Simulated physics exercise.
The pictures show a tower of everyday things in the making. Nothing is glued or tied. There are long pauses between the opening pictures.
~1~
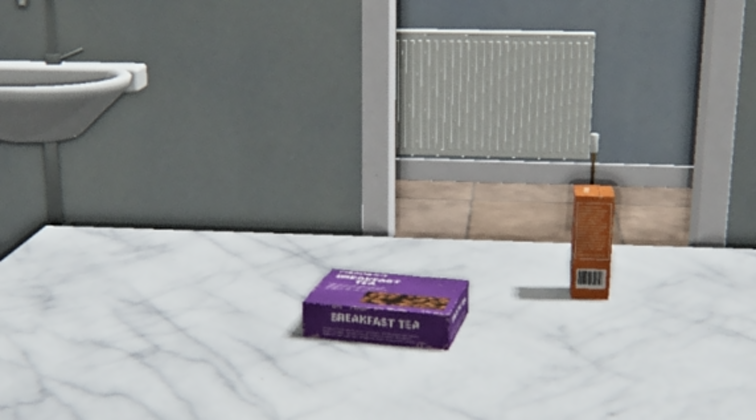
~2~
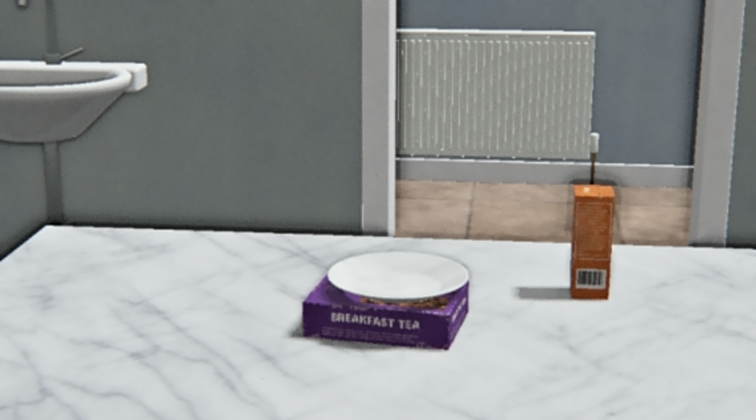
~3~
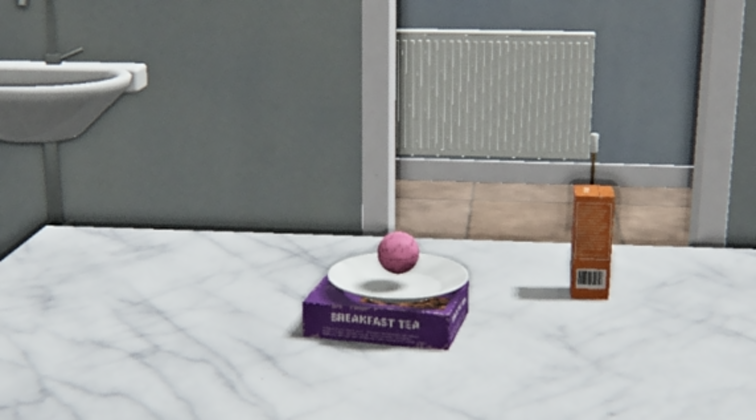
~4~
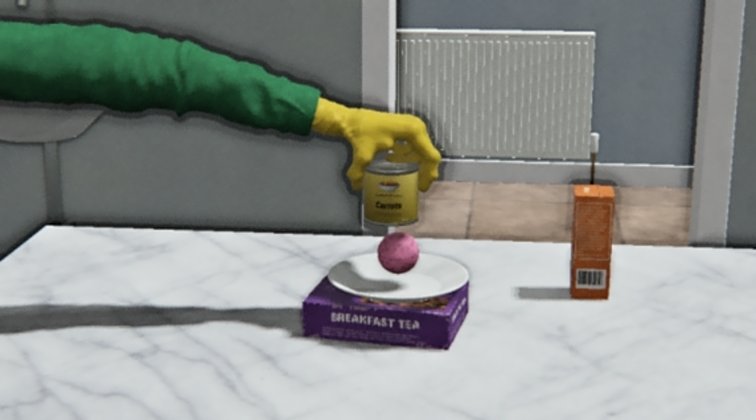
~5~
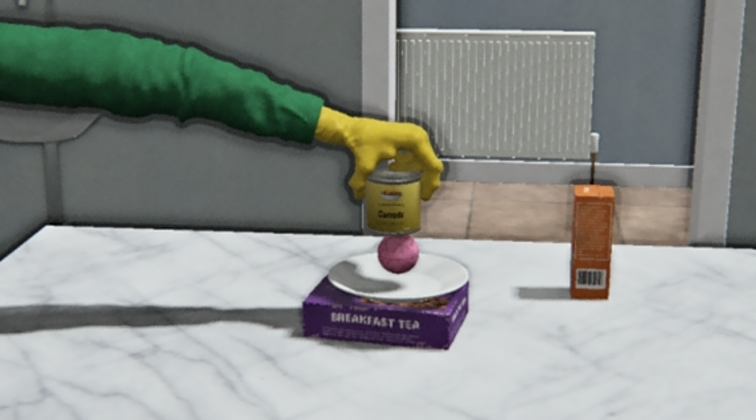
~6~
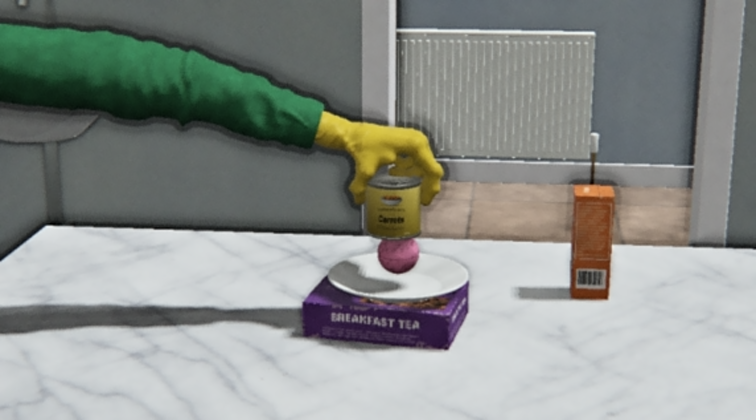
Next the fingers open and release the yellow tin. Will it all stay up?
It loses its balance.
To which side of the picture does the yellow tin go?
It goes to the left.
Then, 0.40 s past the last view, yellow tin rocked 44° from its first pose near (363, 215).
Then, 0.60 s past the last view, yellow tin now fallen; pink ball displaced a little.
Then, 0.70 s past the last view, pink ball displaced a little.
Then, 1.70 s past the last view, yellow tin resting near (272, 295).
Finally, fallen, yellow tin; the other 4 still in place. Final places as the last picture's camera would see them, yellow tin near (272, 295). The pile comes apart.
